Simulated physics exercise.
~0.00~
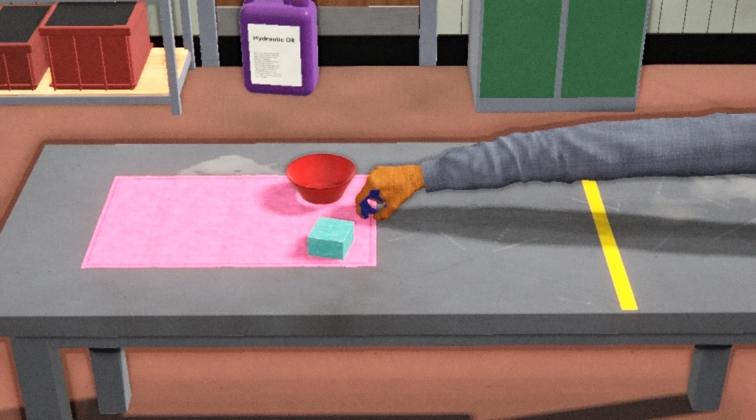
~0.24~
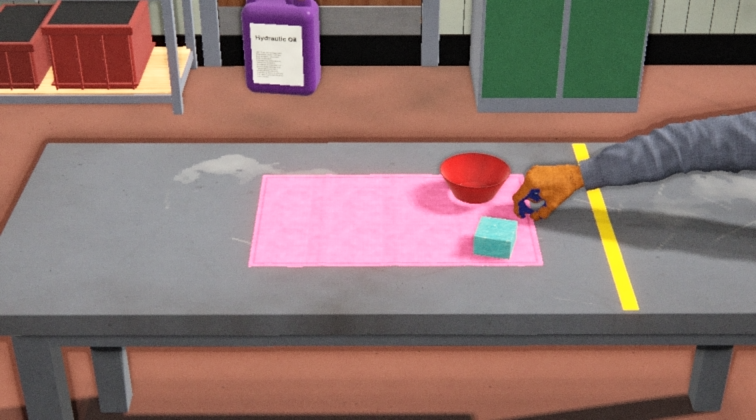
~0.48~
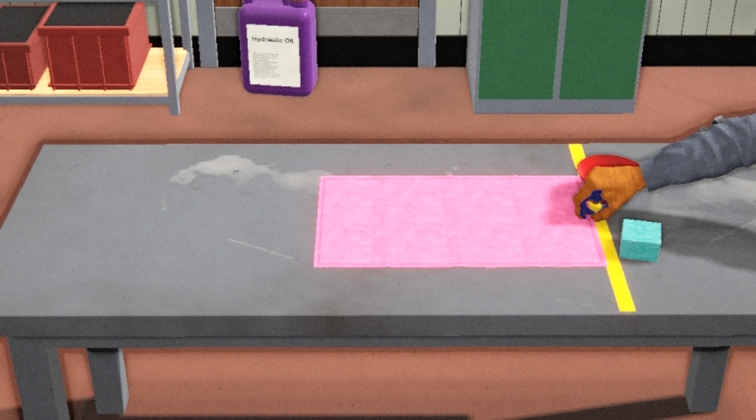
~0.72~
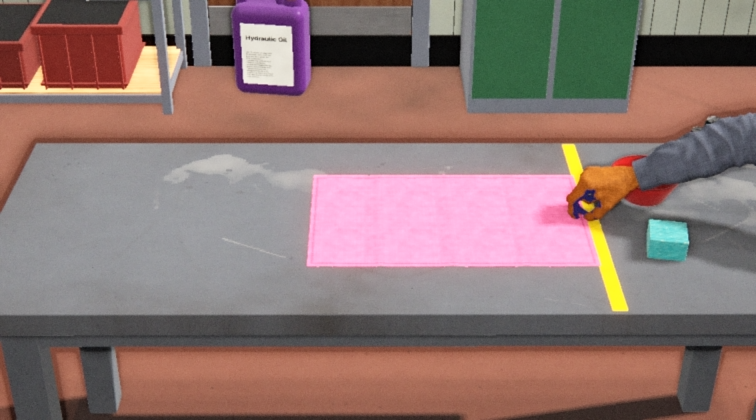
A bright pink place mat lies across a grey workbench, seen from in front and slightly above, with a red bowl and a turquoise block near its right end. An orange-gloved hand in a grey sleeve grips something small and dark blue at that end. The hand draws the mat rightward, and both passengers ride along toward a yellow strip of tape. The mat halts with its edge at the tape, while the block carries on past it onto the bare bench. Finally the red bowl also rests beyond the edge, partly behind the arm.
